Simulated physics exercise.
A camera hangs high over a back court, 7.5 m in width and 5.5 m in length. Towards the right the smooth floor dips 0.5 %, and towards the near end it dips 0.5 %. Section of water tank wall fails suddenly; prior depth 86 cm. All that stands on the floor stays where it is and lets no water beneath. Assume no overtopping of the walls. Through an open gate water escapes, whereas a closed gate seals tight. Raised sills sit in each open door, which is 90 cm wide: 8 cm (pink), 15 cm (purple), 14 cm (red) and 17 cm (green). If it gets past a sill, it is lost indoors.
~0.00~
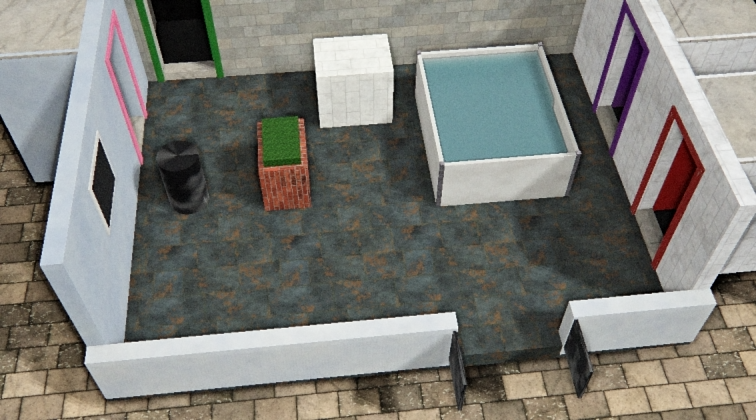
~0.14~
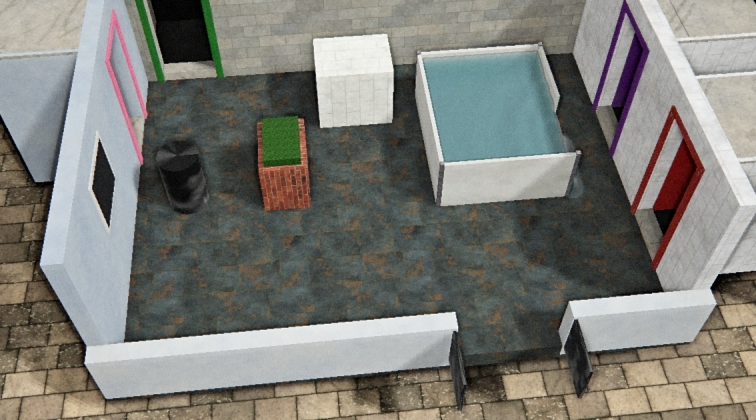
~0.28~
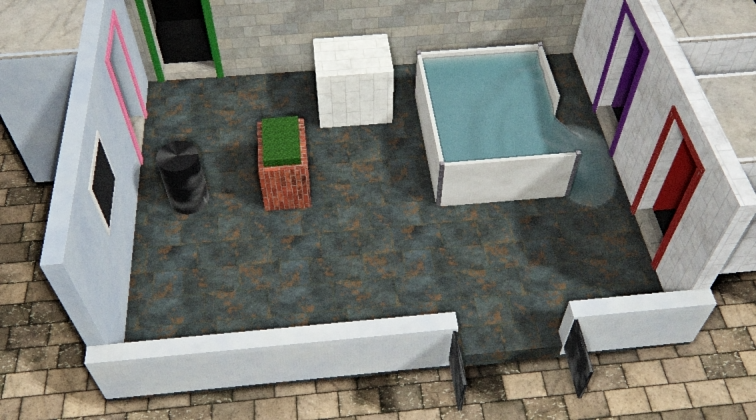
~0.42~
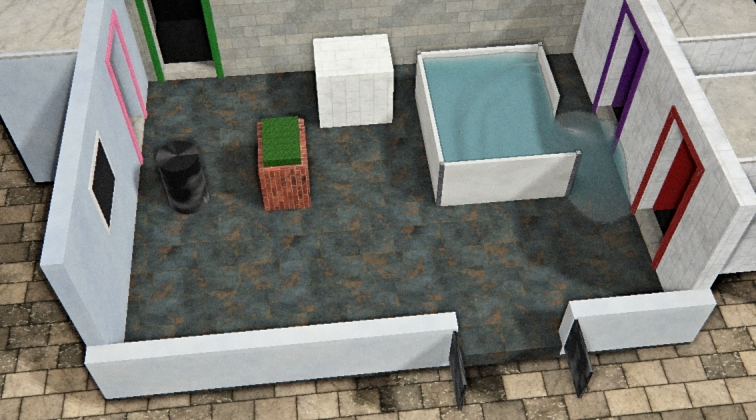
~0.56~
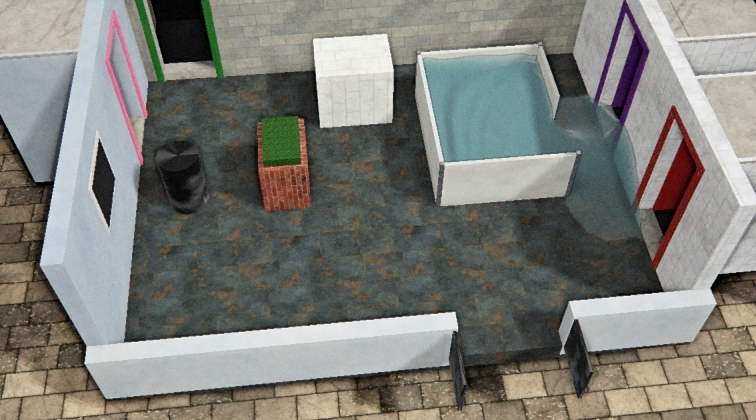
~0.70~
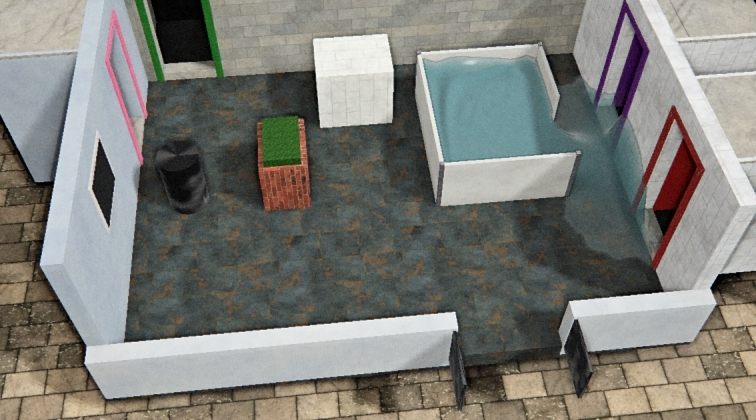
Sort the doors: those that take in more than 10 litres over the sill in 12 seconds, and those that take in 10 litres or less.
Sorted: The pink door takes in more; the purple door takes in more; the red door takes in more; the green door takes in 10 litres or less.
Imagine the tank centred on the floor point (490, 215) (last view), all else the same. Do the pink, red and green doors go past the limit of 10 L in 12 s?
Well, pink ends up inside the mark, red ends up beyond the mark and green ends up inside the mark.
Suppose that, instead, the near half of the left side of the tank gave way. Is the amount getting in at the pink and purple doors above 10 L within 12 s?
Versus the limit - pink: Exceeded, purple: Within.
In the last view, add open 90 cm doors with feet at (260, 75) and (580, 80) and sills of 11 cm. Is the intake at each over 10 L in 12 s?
Well, the first is shy of the mark and the second is beyond the mark.
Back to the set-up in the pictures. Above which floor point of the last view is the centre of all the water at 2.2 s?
Pixel position near (522, 164).
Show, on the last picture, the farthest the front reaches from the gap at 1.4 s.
That would be close to (664, 320).
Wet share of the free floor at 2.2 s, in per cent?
Covered: Roughly 25 %.
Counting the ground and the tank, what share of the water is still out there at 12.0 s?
Roughly 76 in a hundred.
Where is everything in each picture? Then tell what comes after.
The first picture shows the water tank at (494, 105) is whole and still, 86 cm deep.
In the second picture, water pours out at (559, 150) and has run 0.7 m, to (571, 197); typically 10 cm deep outside, 86 cm at the water tank's back.
In the third picture, water pours out at (558, 153) and has run 1.0 m, to (595, 137); typically 14 cm deep outside, 86 cm at the water tank's back.
In the fourth picture, water pours out at (558, 154) and has run 1.3 m, to (630, 207); typically 17 cm deep outside, 85 cm at the water tank's back.
In the fifth picture, the front is at (640, 236), 1.8 m from the gap at (557, 154); 2.6 m2 of floor is under water; 76 cm left at the back of the water tank.
In the sixth picture, the front is at (649, 259), 2.1 m from the gap at (558, 153); 2.9 m2 of floor is under water; 72 cm left at the back of the water tank.
After 1.4 s water covers 15 % of the floor and is deepest (69 cm) near (609, 173); pink door not reached, purple door 37 cm at the sill, 147 L in, red door 25 cm at the sill, 13 L in, green door not reached.
After 2.2 s water covers 25 % of the floor and is deepest (51 cm) near (609, 173); pink door not reached, purple door 34 cm at the sill, 274 L in, red door 21 cm at the sill, 40 L in, green door not reached.
After 3.5 s water covers 50 % of the floor and is deepest (36 cm) near (609, 173); pink door not reached, purple door 27 cm at the sill, 392 L in, red door 16 cm at the sill, 58 L in, green door not reached.
After 7.0 s water covers 95 % of the floor and is deepest (18 cm) near (664, 320); pink door 10 cm at the sill, 2 L in, purple door 14 cm at the sill, 466 L in, red door 9 cm at the sill, 64 L in, green door 6 cm at the sill, 0 L in.
After 12.0 s water covers 95 % of the floor and is deepest (12 cm) near (400, 299); pink door 9 cm at the sill, 20 L in, purple door 7 cm at the sill, 467 L in, red door 7 cm at the sill, 64 L in, green door 10 cm at the sill, 0 L in.
